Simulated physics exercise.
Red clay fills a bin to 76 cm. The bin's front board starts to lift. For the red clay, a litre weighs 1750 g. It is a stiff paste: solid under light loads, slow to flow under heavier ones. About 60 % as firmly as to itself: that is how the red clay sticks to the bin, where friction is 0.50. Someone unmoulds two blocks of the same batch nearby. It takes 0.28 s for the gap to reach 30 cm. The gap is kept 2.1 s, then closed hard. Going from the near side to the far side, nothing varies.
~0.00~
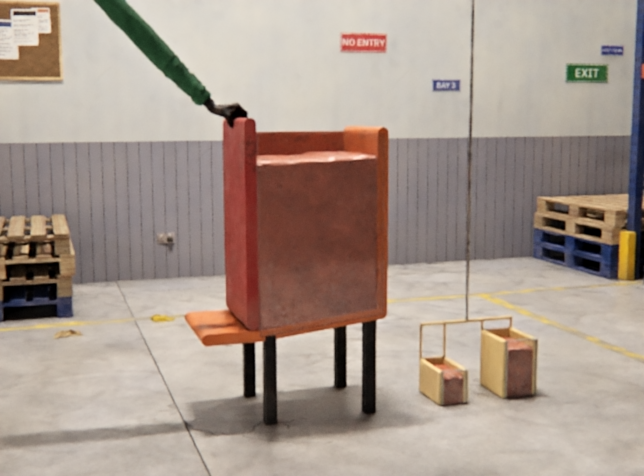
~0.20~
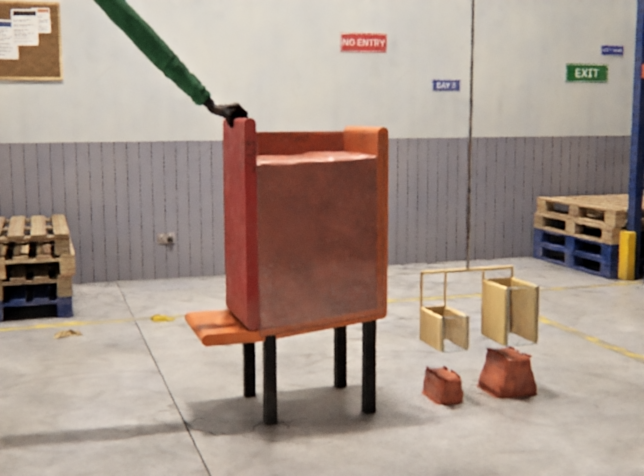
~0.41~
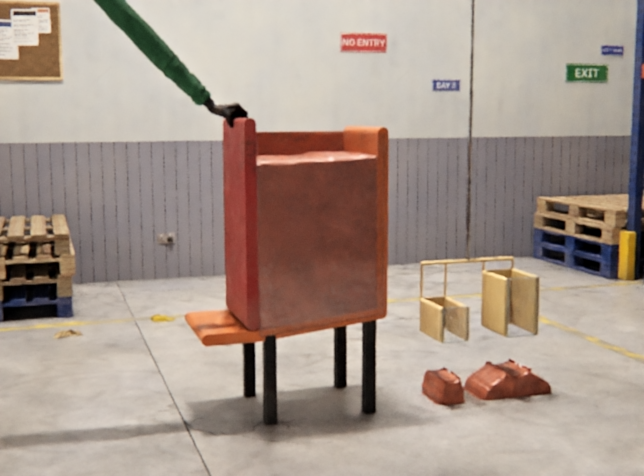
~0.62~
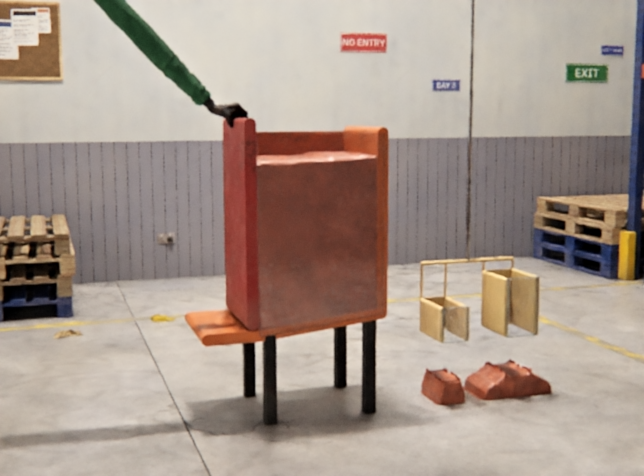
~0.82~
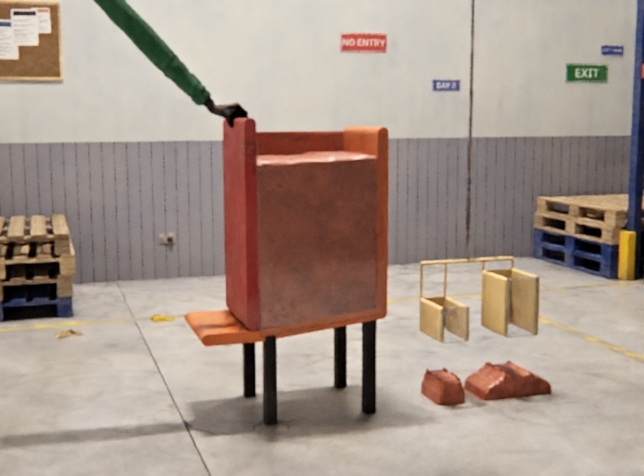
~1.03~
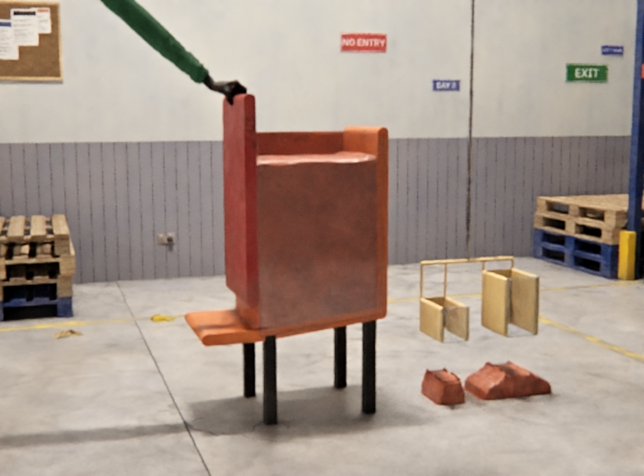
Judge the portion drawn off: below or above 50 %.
I'd say the portion is higher than 50 %.
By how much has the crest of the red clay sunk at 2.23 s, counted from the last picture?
I'd put it at close to 42 cm.
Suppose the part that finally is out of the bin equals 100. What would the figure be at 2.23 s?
80 per cent.
By 1.58 s, the hatch is 30 cm open and 29 % is out.
By 2.23 s, the hatch is 30 cm open and 62 % is out.
By 2.89 s, the hatch is 30 cm open and 72 % is out.
By 3.54 s, the hatch is 8.0 cm open and 73 % is out.
By 4.20 s, at the end, the hatch is shut and 73 % is out.
